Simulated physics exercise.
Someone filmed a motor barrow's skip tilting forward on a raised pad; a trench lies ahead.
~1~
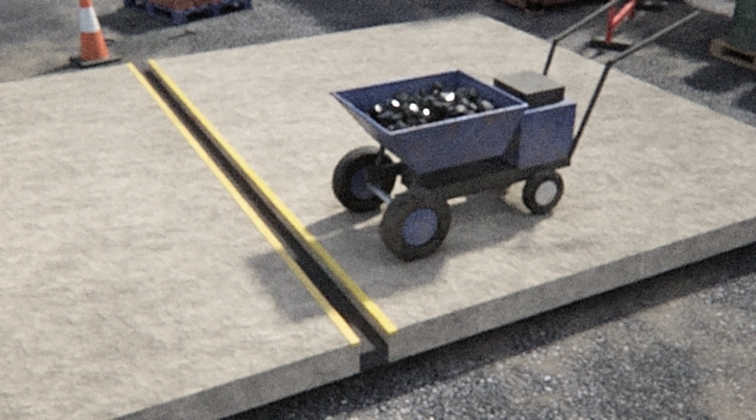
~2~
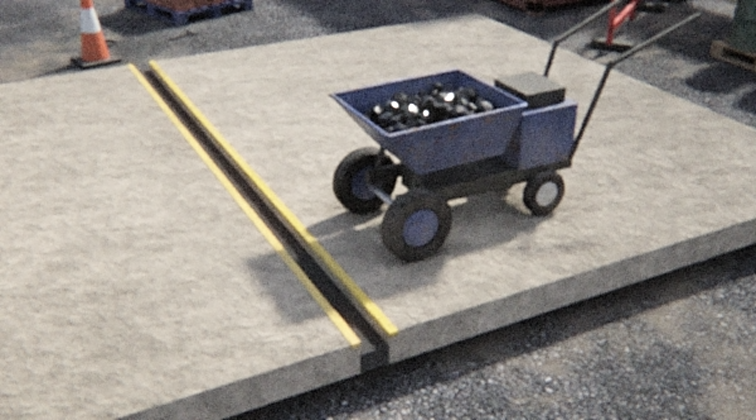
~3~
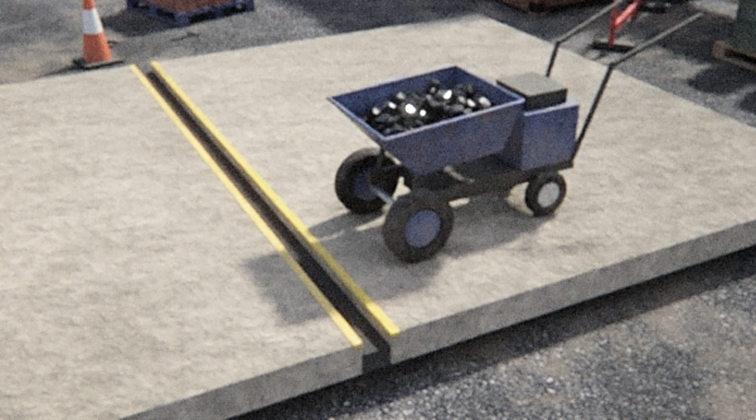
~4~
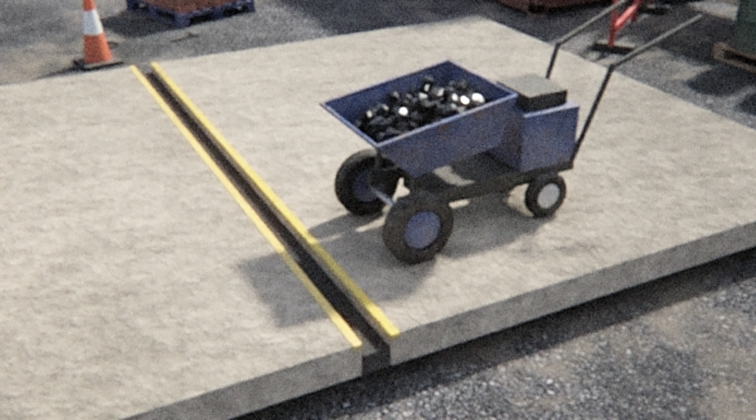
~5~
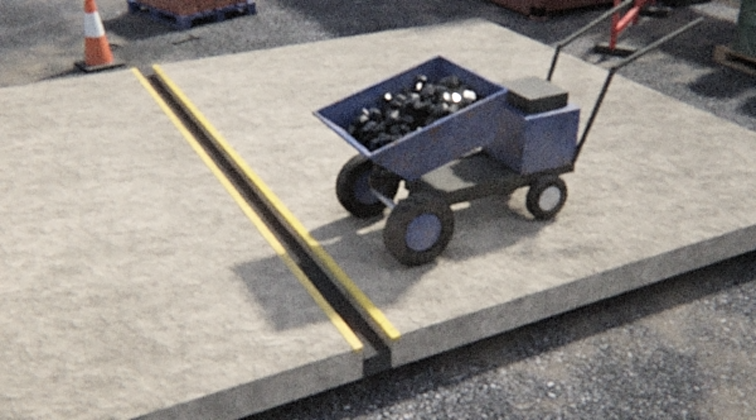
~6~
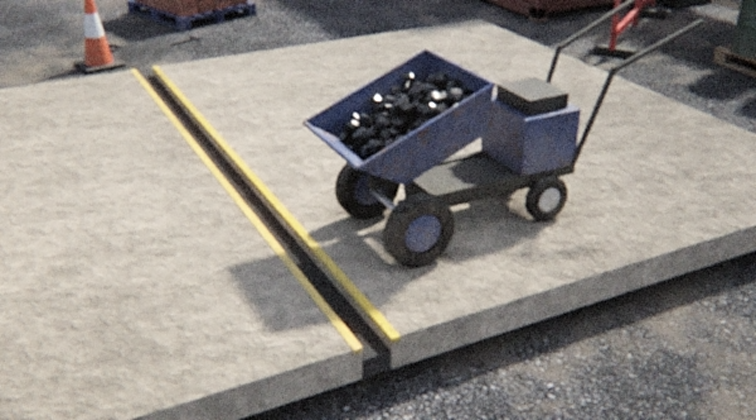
A blue skip full of black lumps on a motor barrow sat level at first, then tilted steadily forward to the left, its back end rising, while the wheels stayed put beside a yellow-edged trench.
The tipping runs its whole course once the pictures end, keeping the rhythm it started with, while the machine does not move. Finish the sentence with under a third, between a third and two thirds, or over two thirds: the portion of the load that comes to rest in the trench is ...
It is under a third.
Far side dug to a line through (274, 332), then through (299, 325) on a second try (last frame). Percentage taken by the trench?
In order: Near 70, then 50 percent.
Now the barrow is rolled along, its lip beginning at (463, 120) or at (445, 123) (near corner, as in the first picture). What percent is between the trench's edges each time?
Close to 30 in a hundred, and close to 40 in a hundred.
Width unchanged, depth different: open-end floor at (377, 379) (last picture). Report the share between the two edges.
About 0 %.
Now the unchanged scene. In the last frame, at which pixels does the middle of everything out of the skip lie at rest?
I'd place the middle at about (249, 269).
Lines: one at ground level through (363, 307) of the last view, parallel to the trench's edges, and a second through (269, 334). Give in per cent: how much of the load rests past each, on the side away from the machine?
About 80 % and 30 %.
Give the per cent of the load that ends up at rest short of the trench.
About 0 %.
Shortly afterwards, skip tipped steeply; the whole lot in the skip.
Next, skip tipped right over; near two thirds in the skip; only a few in or heaped over the trench; near a third beyond it; only a few falling.
Some moments later, skip tipped right over; near a quarter in the skip; only a few in or heaped over the trench; the bulk beyond it.
In the end, skip tipped right over; near a quarter in the skip; only a few in or heaped over the trench; the bulk beyond it.
